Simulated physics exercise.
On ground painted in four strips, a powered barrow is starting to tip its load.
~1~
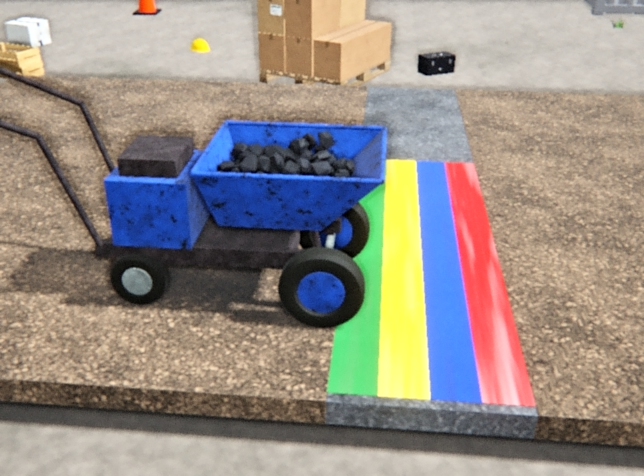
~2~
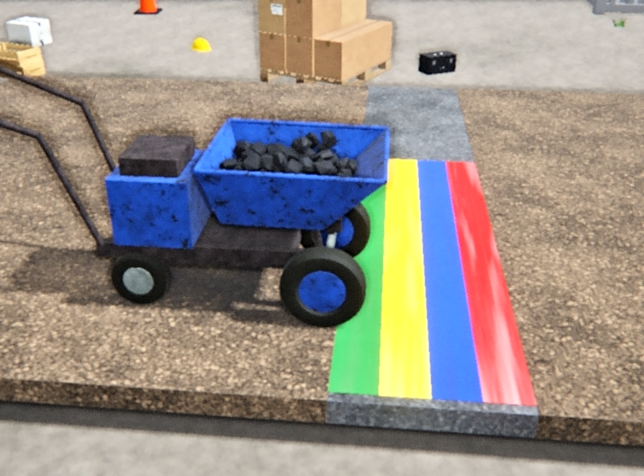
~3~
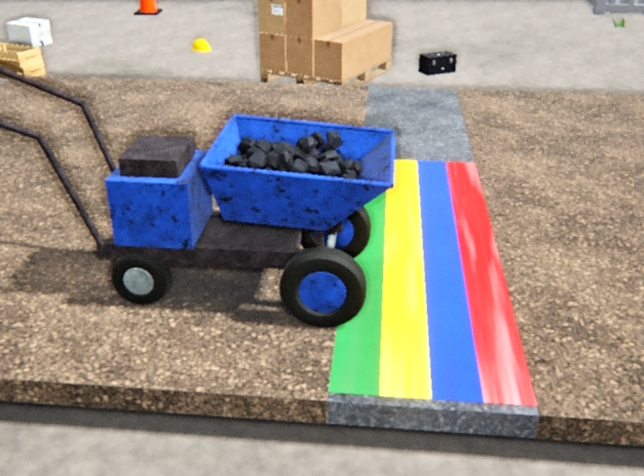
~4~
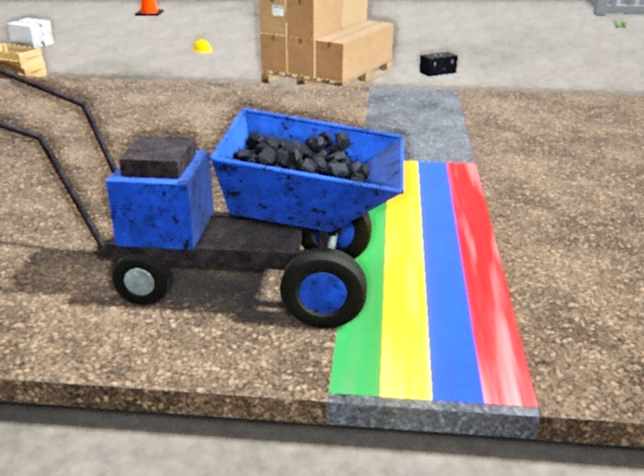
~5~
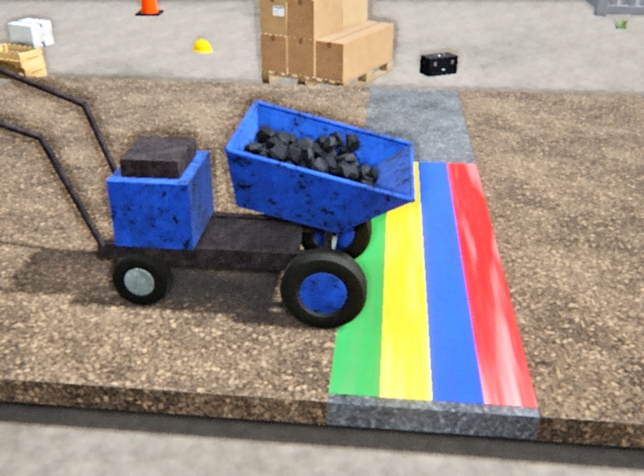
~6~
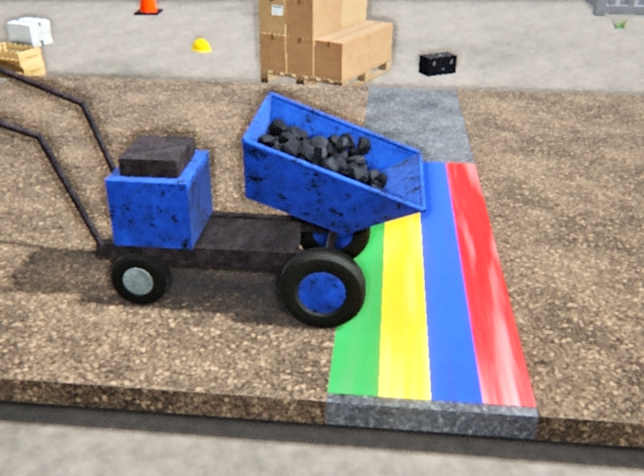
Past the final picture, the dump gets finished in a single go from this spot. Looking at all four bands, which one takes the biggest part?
That would be the red band.
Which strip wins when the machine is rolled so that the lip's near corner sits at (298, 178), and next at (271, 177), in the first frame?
First attempt: The strip in yellow. Second attempt: That yellow strip.
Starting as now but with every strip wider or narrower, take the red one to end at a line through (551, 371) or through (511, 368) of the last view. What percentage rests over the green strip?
The first one comes out at 0 percent, while the second comes out at 0 percent.
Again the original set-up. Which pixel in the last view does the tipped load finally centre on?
Roughly at (493, 293), give or take.
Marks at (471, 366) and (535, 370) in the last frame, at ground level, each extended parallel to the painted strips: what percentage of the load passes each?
70 and 20 in a hundred.
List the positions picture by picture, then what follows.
Lip of the skip at (382, 182), level; top of the load at (277, 162), lumps of coal; green strip at (356, 353); yellow strip at (404, 356); blue strip at (452, 359); red strip at (500, 362), in the first frame.
Lip of the skip at (385, 182), level; top of the load at (280, 161), in the second frame.
Lip of the skip at (391, 186), tipped barely; top of the load at (273, 163), in the third frame.
Lip of the skip at (401, 192), tipped a little; top of the load at (282, 161), in the fourth frame.
Lip of the skip at (413, 201), tipped a little; top of the load at (272, 156), in the fifth frame.
Lip of the skip at (423, 211), tipped clearly; top of the load at (284, 151); green strip at (357, 354); yellow strip at (404, 357); blue strip at (452, 360); red strip at (501, 363), in the sixth frame.
Soon, skip tipped steeply; all in the skip.
A while on, skip tipped steeply; most in the skip; a small part over the blue strip; about a quarter over the red strip; a stray few off the paint.
Towards the end, skip tipped right over; about a quarter in the skip; a small part over the blue strip; about half over the red strip; about a quarter off the paint.
Finally, skip tipped right over; about a quarter in the skip; none over the green strip; none over the yellow strip; a small part over the blue strip; about half over the red strip; about a quarter off the paint.
